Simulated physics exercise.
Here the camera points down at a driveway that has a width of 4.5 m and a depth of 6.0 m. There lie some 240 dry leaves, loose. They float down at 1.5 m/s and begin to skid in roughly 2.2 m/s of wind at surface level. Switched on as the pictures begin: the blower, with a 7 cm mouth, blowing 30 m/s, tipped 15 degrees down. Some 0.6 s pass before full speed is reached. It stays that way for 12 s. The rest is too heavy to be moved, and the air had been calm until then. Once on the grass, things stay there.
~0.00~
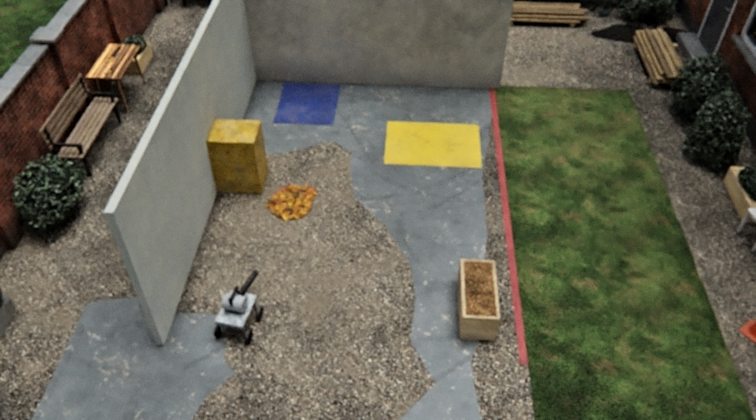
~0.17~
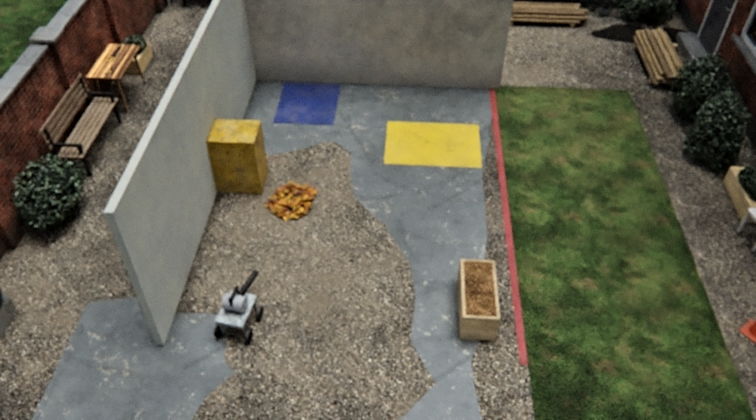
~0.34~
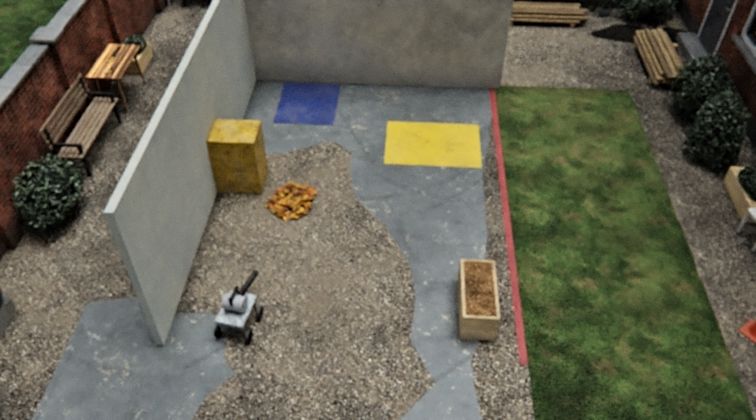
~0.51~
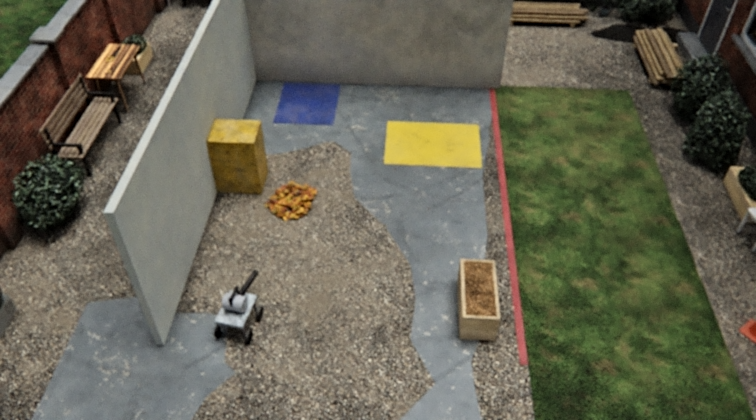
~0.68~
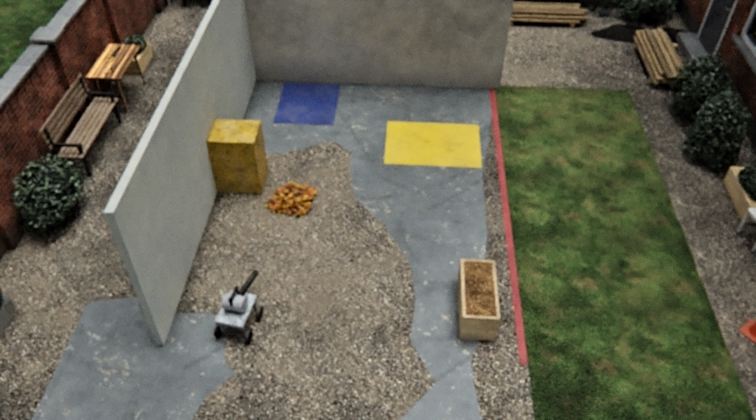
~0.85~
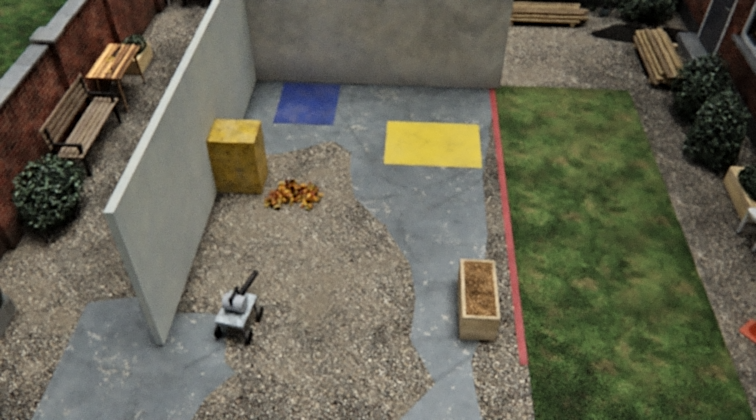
Walled driveway with a small wheeled blower standing still as a heap of orange dry leaves begins to stir and spread slightly.
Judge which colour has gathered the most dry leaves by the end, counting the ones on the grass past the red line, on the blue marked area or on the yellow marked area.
The blue one has gathered the most.
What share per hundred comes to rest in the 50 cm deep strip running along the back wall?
40 per cent.
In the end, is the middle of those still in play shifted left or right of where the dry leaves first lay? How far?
Looks like a right-hand shift of around 0.2 m.
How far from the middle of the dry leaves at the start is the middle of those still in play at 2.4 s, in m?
Centre shift: Near 2.0 m.
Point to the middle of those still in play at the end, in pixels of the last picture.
It lands close to (325, 99) in the last picture.
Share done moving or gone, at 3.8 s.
Roughly 5 % of them.
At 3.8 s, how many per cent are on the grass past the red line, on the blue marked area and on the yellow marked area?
Roughly 0 % red, 50 % blue and 0 % yellow.
After 2.4 s, 100 % are on the move or not yet settled, 38 % are on the blue marked area, 0 % on the grass past the red line and 0 % on the yellow marked area; the middle of those still in play is near (319, 122).
After 3.8 s, 95 % are on the move or not yet settled, 51 % are on the blue marked area, 0 % on the grass past the red line and 0 % on the yellow marked area; the middle of those still in play is near (329, 106).
After 6.6 s, 78 % are on the move or not yet settled, 53 % are on the blue marked area, 0 % on the grass past the red line and 0 % on the yellow marked area; the middle of those still in play is near (327, 104).
After 12.0 s, at the end, 53 % are on the blue marked area, 0 % on the grass past the red line and 0 % on the yellow marked area; the middle of those still in play is near (325, 99).
